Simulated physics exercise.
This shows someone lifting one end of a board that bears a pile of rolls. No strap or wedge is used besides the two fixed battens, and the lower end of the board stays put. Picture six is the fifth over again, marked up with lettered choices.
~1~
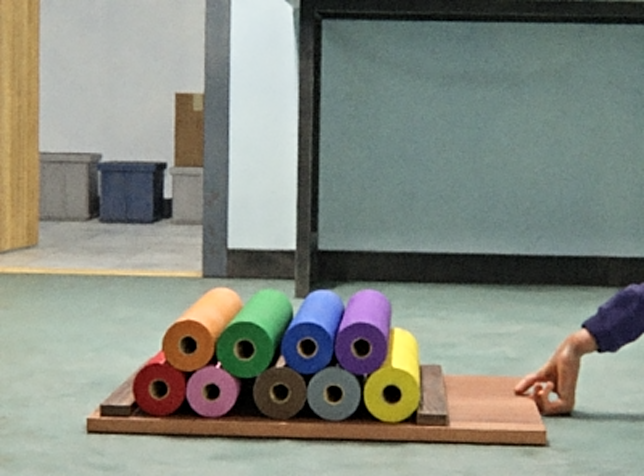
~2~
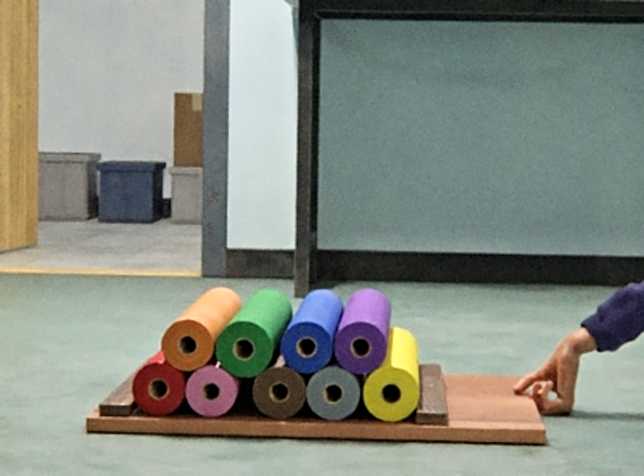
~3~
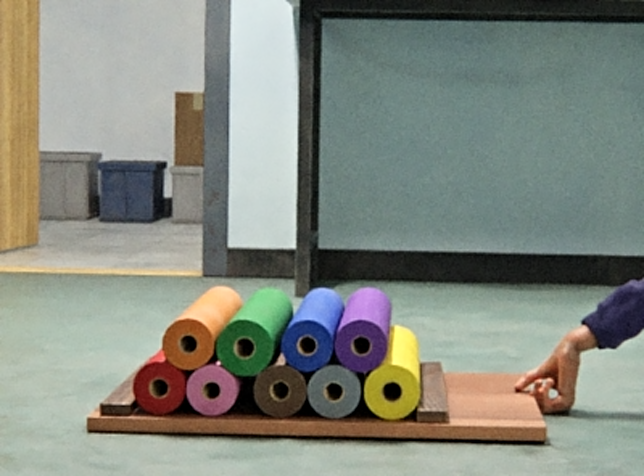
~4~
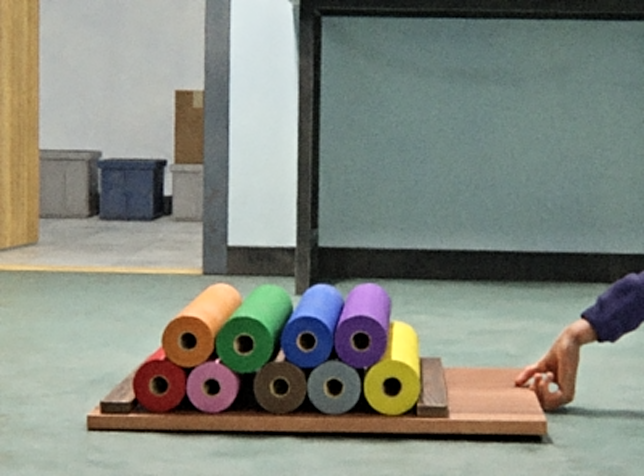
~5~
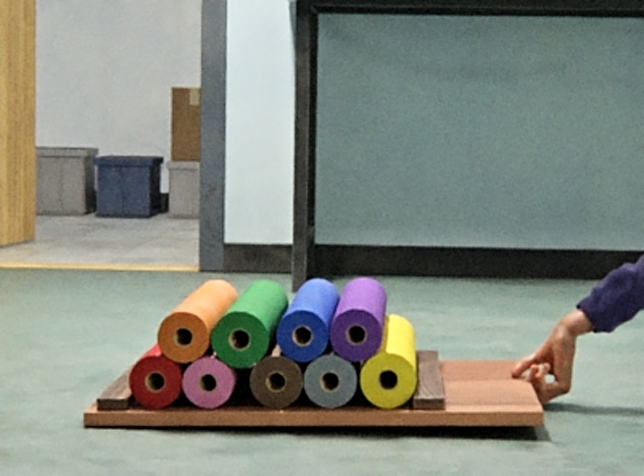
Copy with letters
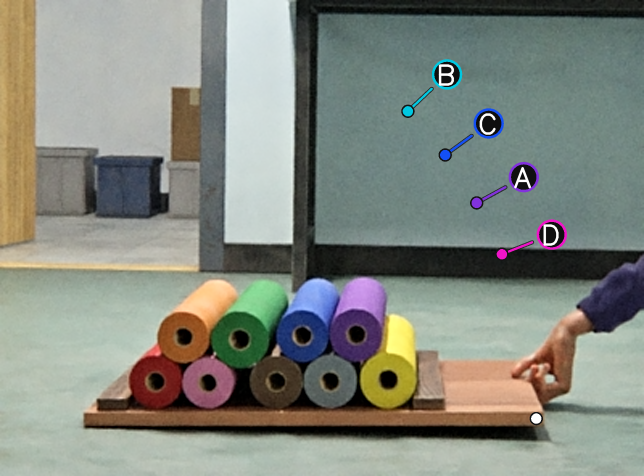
A hand in a purple sleeve holds the right end of a reddish-brown board on a green floor, seen from the front at a low level. On the board, orange, green, blue and purple rolls rest above red, pink, brown, grey and yellow ones, between dark strips. The fingers stay at the board's end while everything shifts slightly upward in view, then a touch left with the background.
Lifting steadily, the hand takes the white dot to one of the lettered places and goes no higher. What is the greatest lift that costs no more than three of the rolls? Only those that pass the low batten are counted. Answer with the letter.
The highest mark that will do is D.
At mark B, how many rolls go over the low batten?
At B the number is nine.
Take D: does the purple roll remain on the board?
The purple roll: Yes.
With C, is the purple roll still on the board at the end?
No.
On the marked copy, A at (477, 203); B at (408, 111); C at (445, 155); D at (502, 254); the white dot at (536, 419).
Taking D. A third of the way, board at 15°.
Two thirds of the way, board at 23°.
When it is over, board at 23°, two over the low batten (green, orange).
As for the rest, A four over the low batten (green, blue, purple, orange); B nine over the low batten; C nine over the low batten.
